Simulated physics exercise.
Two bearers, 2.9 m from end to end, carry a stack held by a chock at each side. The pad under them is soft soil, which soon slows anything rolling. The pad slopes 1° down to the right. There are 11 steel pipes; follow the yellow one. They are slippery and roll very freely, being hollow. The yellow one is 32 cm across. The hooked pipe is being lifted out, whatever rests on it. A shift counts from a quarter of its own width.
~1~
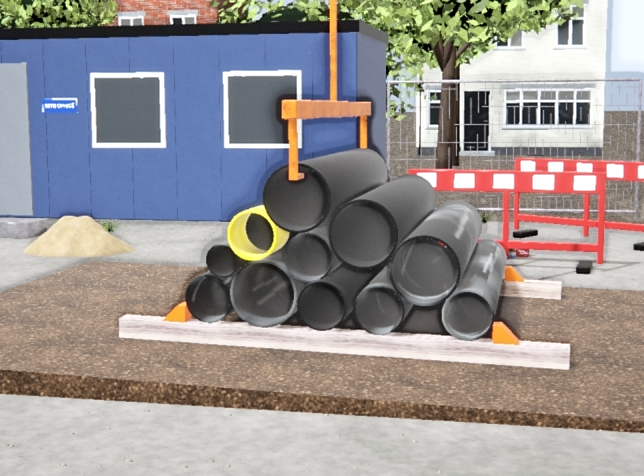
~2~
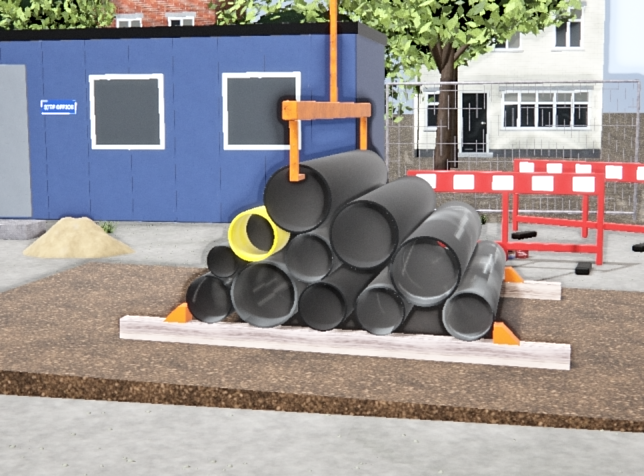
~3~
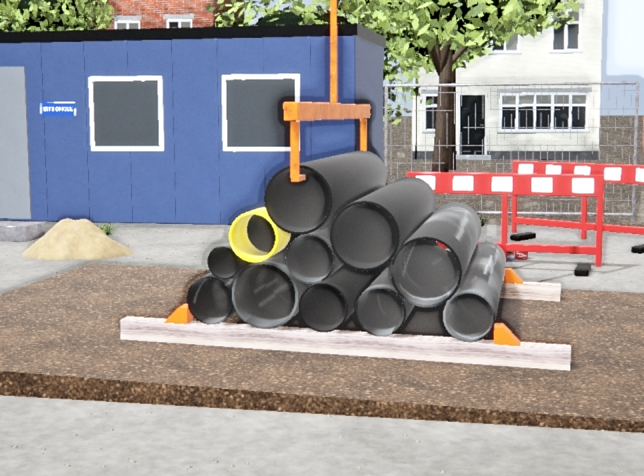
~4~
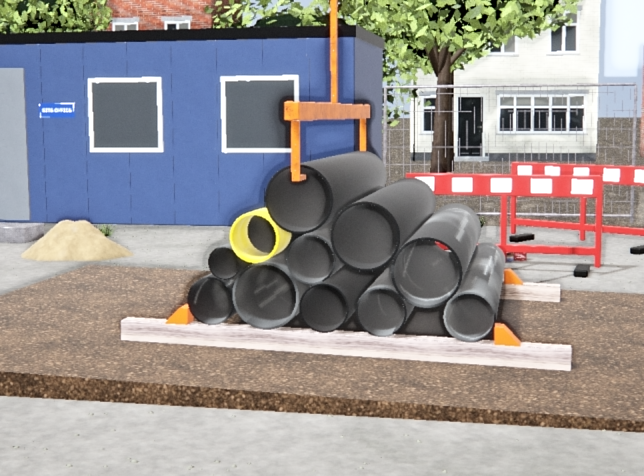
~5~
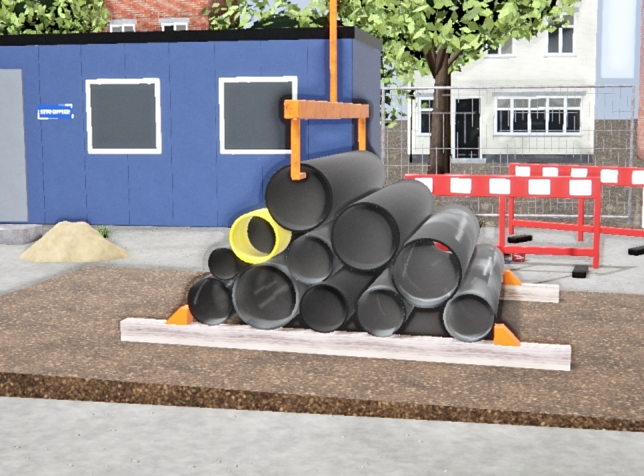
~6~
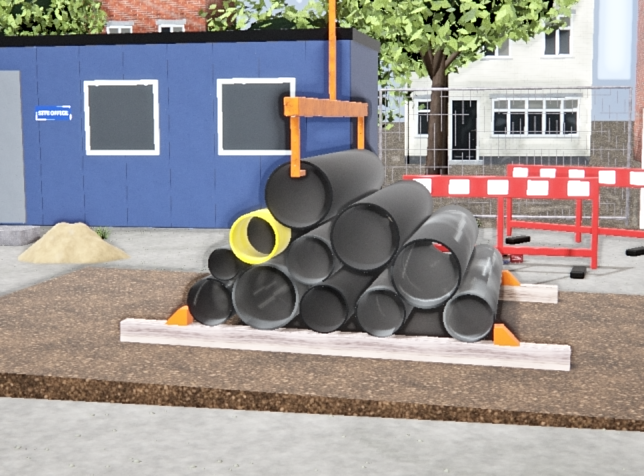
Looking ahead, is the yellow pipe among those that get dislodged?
Yellow stays put.
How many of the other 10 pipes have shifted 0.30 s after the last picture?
0 by then.
Another 0.3 s on from the last picture, yellow is where it was; 0 others dislodged.
In the end (0.8 s after the last picture), yellow is unmoved; 0 others dislodged.
